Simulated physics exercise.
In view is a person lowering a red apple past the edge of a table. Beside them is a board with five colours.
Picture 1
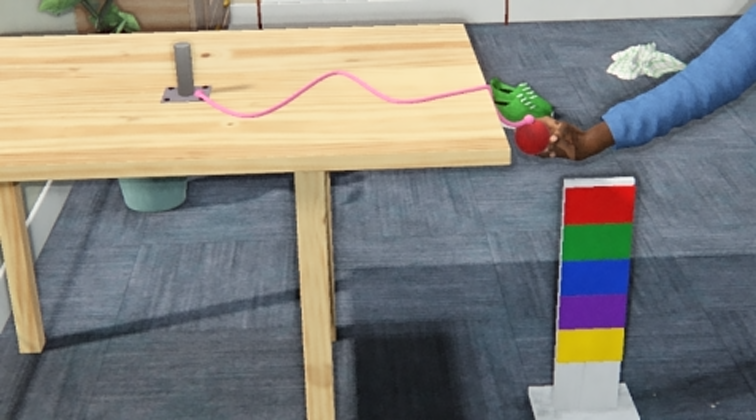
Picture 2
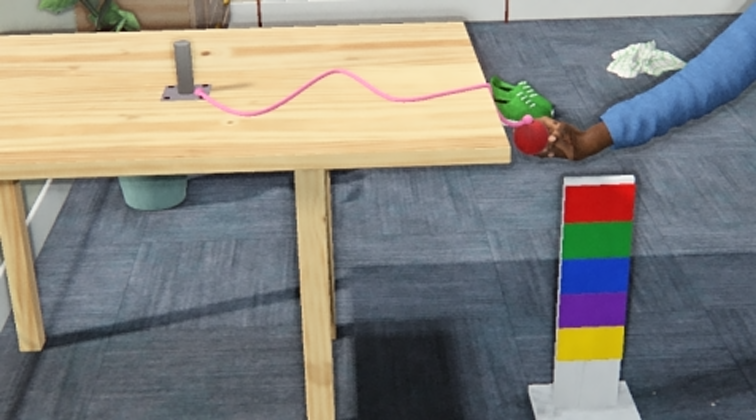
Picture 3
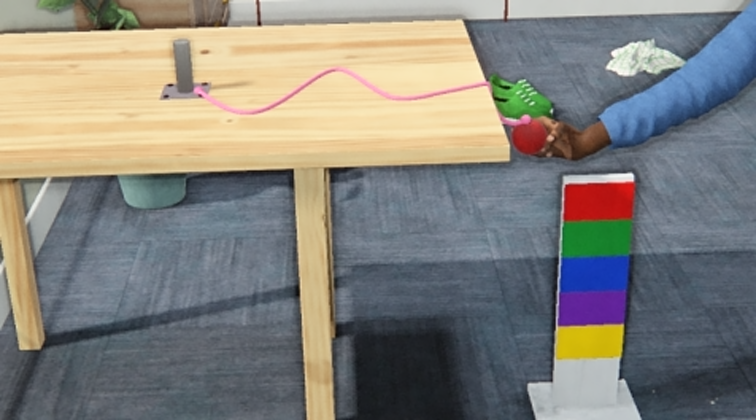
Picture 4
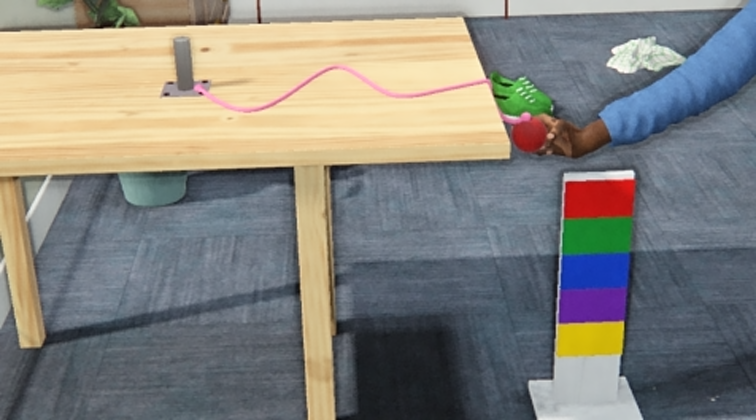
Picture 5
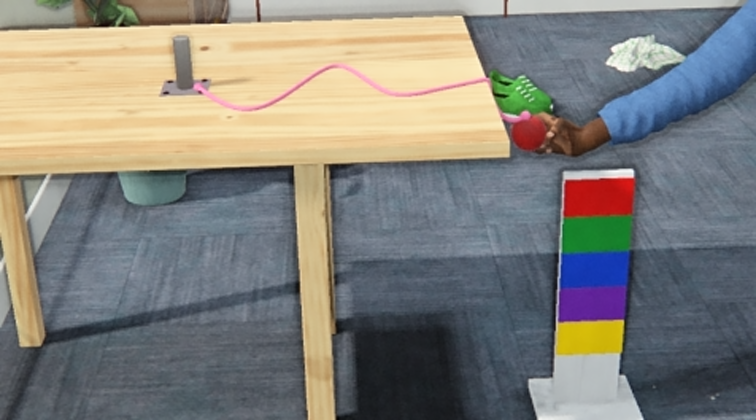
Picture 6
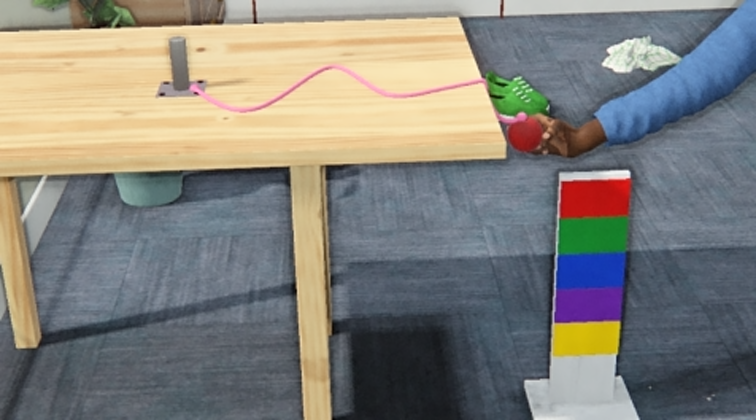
A hand holding a red apple on a pink cord stays almost still beside a wooden table and a five-coloured board.
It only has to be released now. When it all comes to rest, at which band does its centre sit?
At purple.
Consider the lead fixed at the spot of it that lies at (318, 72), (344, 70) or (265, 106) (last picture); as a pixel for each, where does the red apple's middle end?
It would sit near (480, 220) the first time, (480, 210) the second and (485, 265) the third.
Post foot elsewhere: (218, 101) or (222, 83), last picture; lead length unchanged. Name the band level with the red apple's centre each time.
The first case gives yellow, the second gives yellow.
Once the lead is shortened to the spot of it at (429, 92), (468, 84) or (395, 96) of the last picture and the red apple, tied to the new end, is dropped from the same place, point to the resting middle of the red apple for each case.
In that order: (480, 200), (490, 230) and (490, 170).
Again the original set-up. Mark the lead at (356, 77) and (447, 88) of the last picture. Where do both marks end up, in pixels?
The first settles around (480, 84), the second around (479, 201).
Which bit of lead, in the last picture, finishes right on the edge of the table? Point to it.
Approx. (359, 78).
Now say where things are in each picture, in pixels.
Red apple (533, 137); red (600, 206); green (597, 243); blue (595, 278); purple (593, 313); yellow (591, 347), in the first picture.
Red apple (531, 137); lead through (219, 106) (285, 101) (329, 74) (380, 94) (457, 92), in the second picture.
Red apple (529, 137), in the third picture.
Red apple (530, 135); lead through (219, 102) (285, 97) (328, 69) (380, 90) (457, 87), in the fourth picture.
Red apple (529, 133), in the fifth picture.
Red apple (525, 134); lead through (215, 102) (281, 97) (324, 69) (376, 90) (453, 87), in the sixth picture.
Early on, apple near (468, 310); level with purple.
Midway, apple near (489, 309); level with purple.
Finally, apple near (476, 311); level with purple. At purple.
